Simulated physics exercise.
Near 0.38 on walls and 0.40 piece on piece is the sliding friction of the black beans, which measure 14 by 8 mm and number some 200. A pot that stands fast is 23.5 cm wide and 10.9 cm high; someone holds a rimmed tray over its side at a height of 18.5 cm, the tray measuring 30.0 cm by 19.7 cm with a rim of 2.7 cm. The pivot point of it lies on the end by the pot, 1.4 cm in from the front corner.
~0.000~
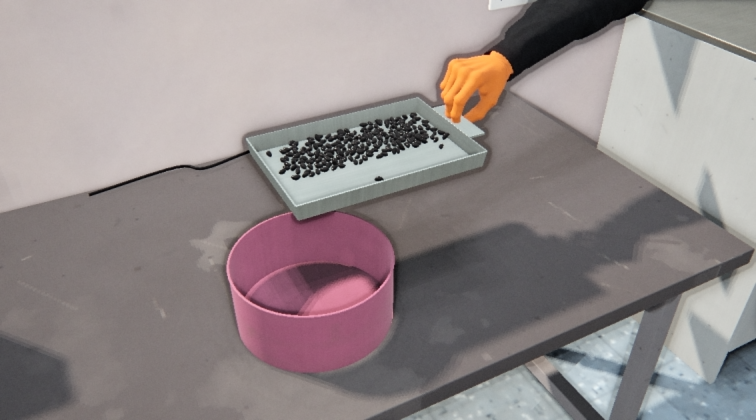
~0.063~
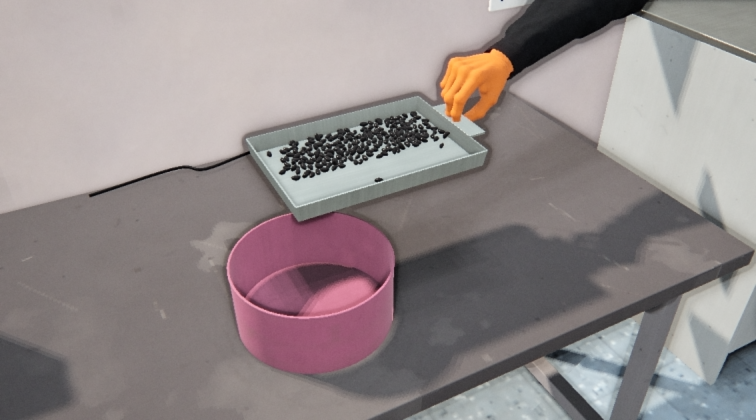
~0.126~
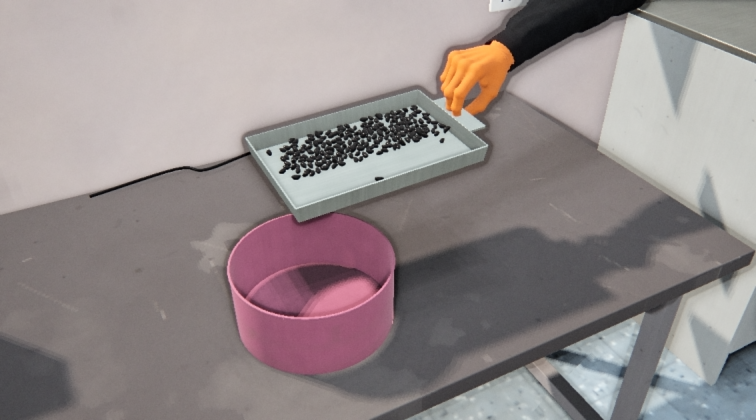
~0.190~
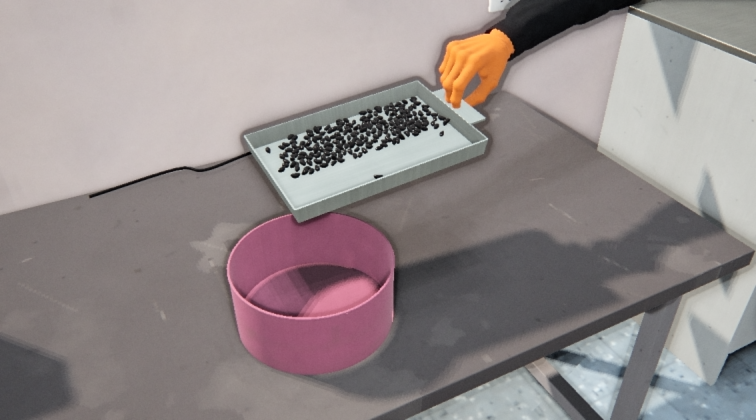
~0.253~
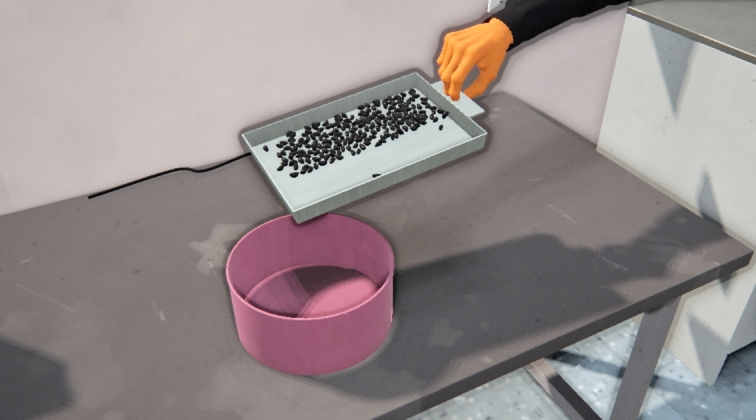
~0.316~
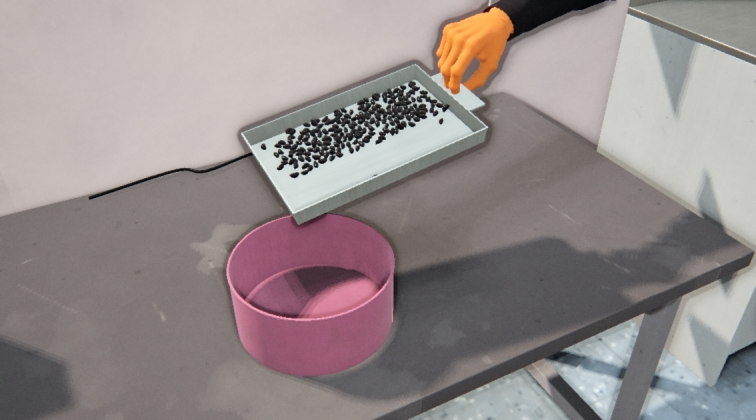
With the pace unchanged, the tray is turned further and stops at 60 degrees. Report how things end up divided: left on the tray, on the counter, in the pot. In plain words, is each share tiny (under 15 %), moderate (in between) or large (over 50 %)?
In the end tray: The amount should be over half, counter: The amount should be small, pot: The amount should be small.
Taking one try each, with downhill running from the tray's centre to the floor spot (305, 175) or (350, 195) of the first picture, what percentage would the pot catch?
Approximately 0 percent, then 5 percent.
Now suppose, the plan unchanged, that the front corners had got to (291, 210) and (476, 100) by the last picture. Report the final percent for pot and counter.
Pot 10; counter 15.
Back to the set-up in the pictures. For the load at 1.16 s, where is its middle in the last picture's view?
Around (294, 179).
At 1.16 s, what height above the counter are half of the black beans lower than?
Roughly 24 centimetres, give or take.
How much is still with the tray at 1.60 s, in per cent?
About 95%.
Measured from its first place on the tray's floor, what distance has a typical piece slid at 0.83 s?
Displacement on the tray: Roughly 8 cm.
After 0.83 s, tilt 35 degrees; the tray holds 100 %, the pot 0 %.
Then, at 1.16 s, tilt 50 degrees; the tray holds 100 %, the pot 0 %.
After 1.60 s, tilt 60 degrees; the tray holds 95 %, the pot 5 %.
In the end, at 2.3 s, tray 95 %, counter 0 %, pot 5 %.
